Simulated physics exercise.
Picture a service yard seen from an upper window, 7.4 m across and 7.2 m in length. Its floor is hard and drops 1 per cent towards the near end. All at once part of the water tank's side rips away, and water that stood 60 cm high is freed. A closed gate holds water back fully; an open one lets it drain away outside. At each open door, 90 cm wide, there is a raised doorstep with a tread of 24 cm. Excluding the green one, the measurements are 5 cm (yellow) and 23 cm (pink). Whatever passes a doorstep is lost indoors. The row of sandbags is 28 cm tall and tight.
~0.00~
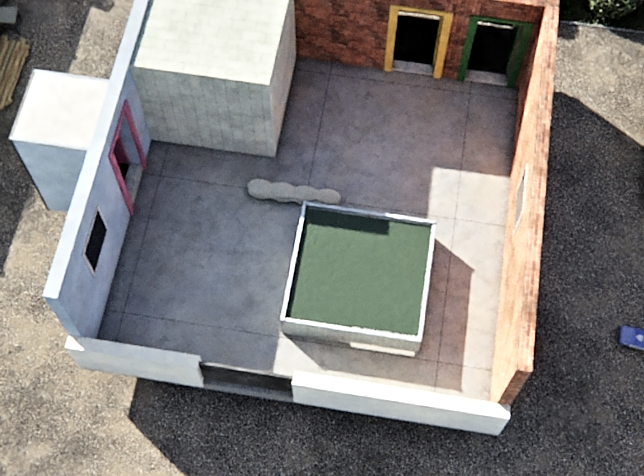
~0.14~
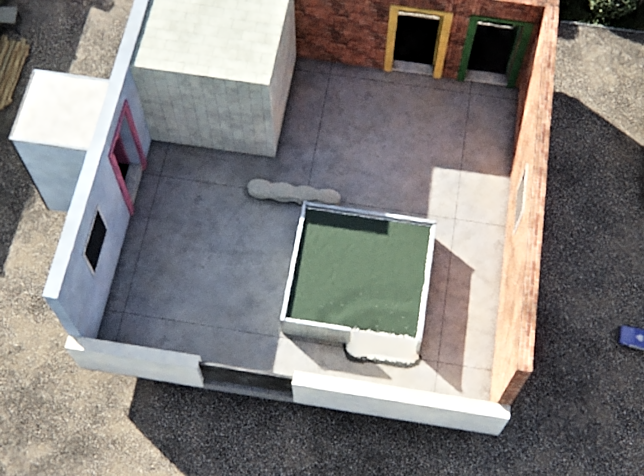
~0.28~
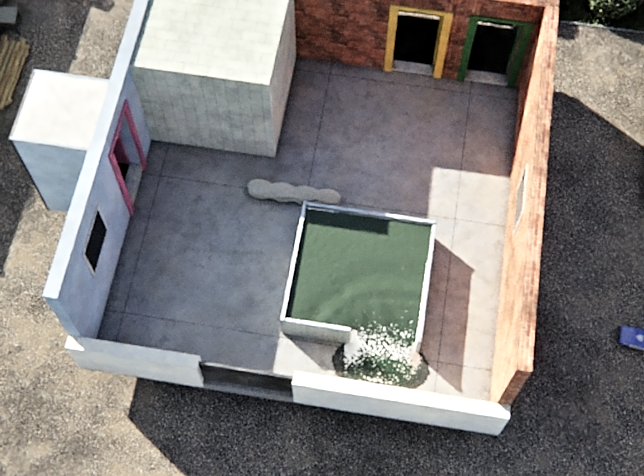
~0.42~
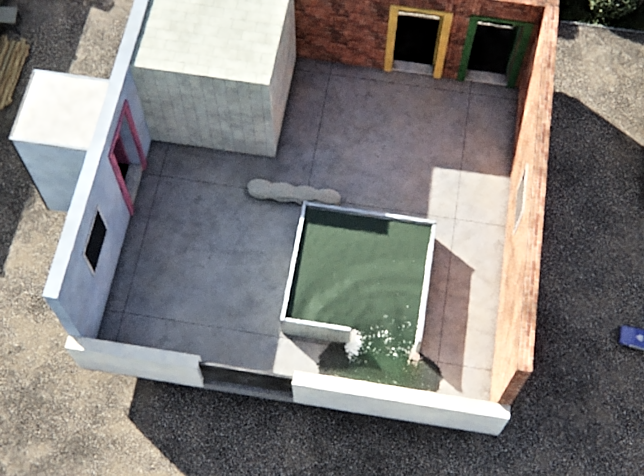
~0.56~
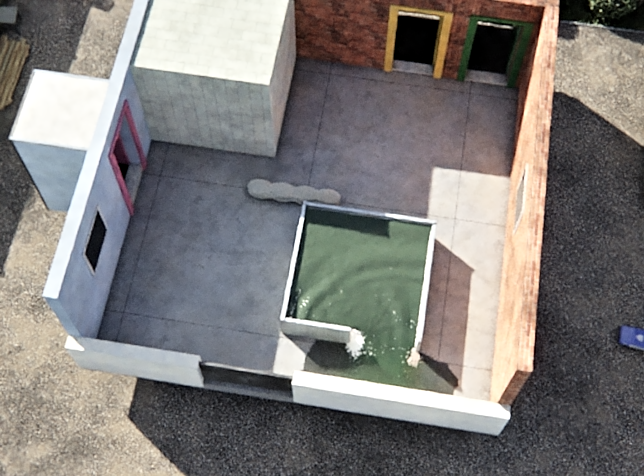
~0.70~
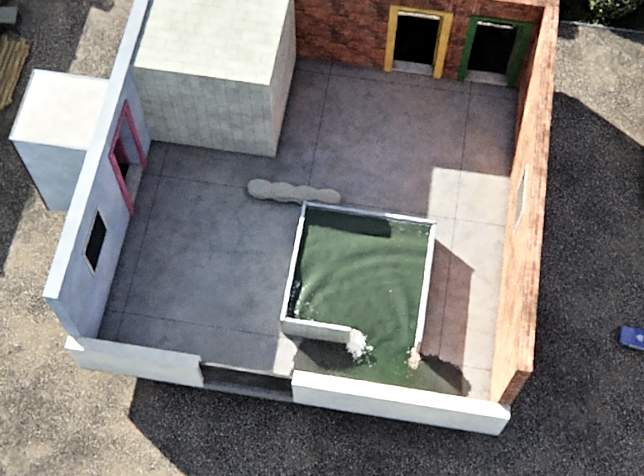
A square tank of green water stands right of centre in a walled, grey-floored yard, seen from high above. Yellow- and green-framed doorways pierce the brick back wall, right of a big pale block, while a pink-framed one is at left. Part of the tank's near side breaks open, and water bursts out in white froth, spreading toward the low front wall as ripples cross the tank, the camera still.
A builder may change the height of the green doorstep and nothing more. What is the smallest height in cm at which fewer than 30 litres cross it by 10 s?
About 12.5 cm.
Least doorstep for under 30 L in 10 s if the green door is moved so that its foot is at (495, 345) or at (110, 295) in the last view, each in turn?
Roughly 15 and 13.0 cm.
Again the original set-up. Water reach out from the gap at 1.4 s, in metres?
I make it some 3.2 m.
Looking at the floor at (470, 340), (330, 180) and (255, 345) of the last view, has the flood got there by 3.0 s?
Awash; untouched; awash.
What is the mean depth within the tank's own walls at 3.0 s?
Roughly 32 cm on average.
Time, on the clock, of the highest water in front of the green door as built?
I'd guess close to 5.0 seconds.
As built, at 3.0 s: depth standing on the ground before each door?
Yellow door: 0 cm; pink door: 0 cm; green door: 0 cm.
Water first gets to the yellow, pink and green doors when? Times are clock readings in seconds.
It gets to yellow at 4.5 s, to pink at 3.8 s, and to green at 4.0 s.
After 1.4 s water covers 10 % of the floor, deepest (52 cm) near (489, 416); it has not reached the green door.
After 3.0 s water covers 45 % of the floor, deepest (42 cm) near (479, 414); it has not reached the green door.
After 10.0 s water covers 95 % of the floor, deepest (14 cm) near (469, 413); 10 cm at the green door, 142 litres in over its 7 cm doorstep.
At the green door as built, the water arrived by 4.1 s and peaked near 18 cm at 5.0 s.
With a doorstep of 11 cm, 49 litres would have come in within the 10 s; with 15 cm, 9 litres. So under 30 litres takes about 12.5 cm.
